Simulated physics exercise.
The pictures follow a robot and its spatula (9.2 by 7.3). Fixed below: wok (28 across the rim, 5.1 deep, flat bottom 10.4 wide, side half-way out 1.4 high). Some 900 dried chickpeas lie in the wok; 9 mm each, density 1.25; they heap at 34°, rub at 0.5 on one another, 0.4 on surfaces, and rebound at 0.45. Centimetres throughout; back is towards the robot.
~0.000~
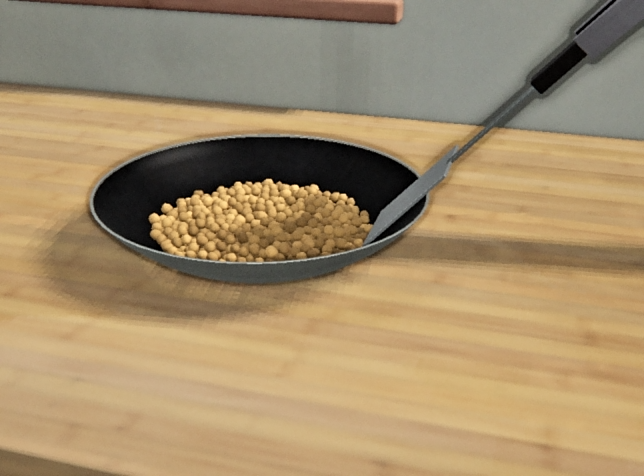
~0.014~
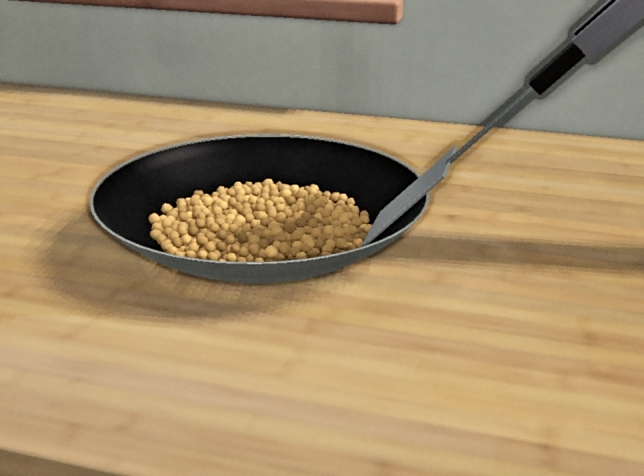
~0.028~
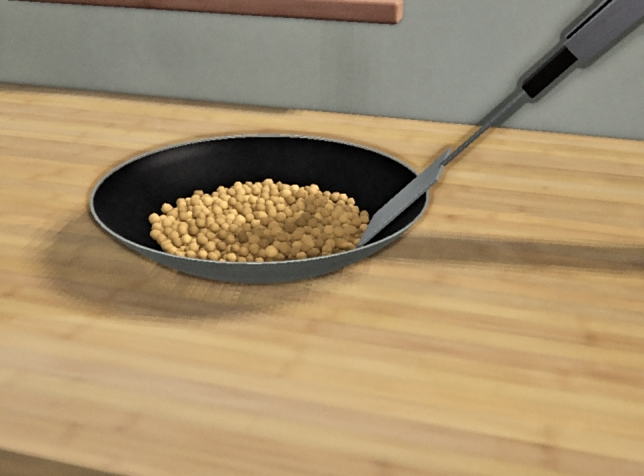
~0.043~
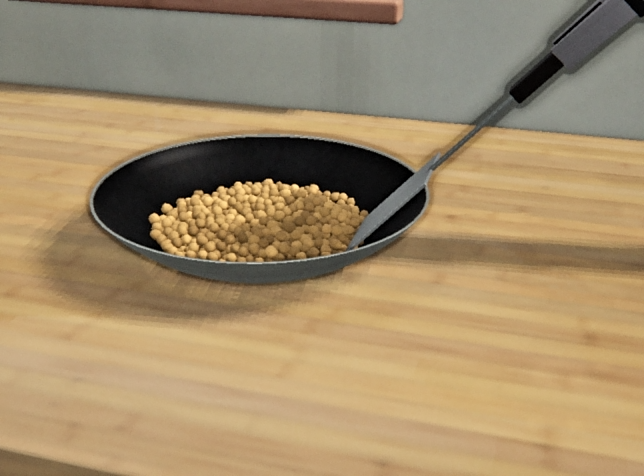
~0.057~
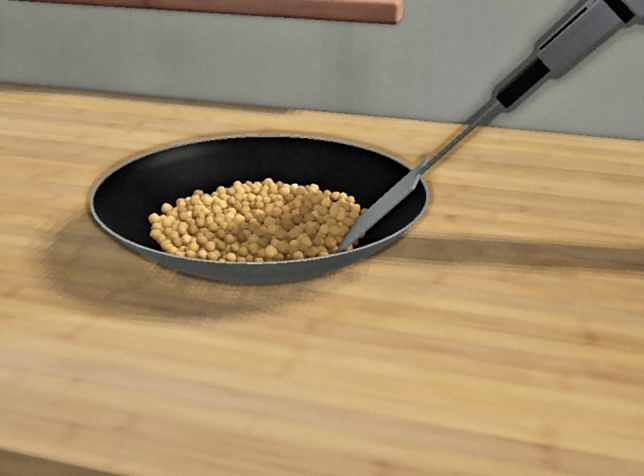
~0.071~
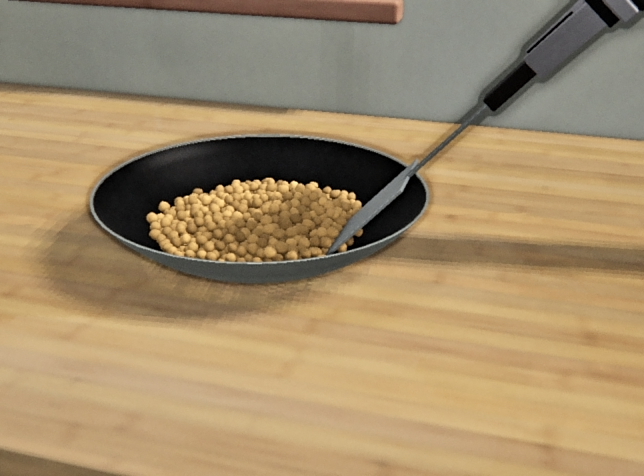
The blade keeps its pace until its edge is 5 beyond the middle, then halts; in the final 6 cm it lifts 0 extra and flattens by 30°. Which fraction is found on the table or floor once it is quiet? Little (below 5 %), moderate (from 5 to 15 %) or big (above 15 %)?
Answer: Little; below 5 % of the dried chickpeas finish on the table or floor.
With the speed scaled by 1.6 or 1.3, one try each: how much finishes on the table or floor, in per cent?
Some 0 and 0 per cent.
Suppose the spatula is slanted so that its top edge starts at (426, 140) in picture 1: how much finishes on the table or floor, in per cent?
Some 0 per cent.
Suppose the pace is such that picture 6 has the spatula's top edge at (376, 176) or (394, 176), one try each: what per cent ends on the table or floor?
Some 0 and 0 per cent.
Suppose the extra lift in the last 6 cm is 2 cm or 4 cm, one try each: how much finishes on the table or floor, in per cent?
Some 0 and 0 per cent.
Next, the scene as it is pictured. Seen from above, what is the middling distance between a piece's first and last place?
Roughly 4 cm.
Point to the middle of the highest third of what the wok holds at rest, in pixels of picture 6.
Around (172, 193).
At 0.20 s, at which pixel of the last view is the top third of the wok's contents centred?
Near (197, 202).
After 0.14 s, sloping 48°, highest piece 4 above the table; 900 in the wok.
After 0.20 s, sloping 35°, highest piece 5 above the table; 900 in the wok.
After 0.43 s, sloping 18°, highest piece 6 above the table; 900 in the wok.
After 1.48 s, sloping 18°, highest piece 6 above the table; 900 in the wok.
In the end, 900 in the wok. That is 0 % on the table or floor.
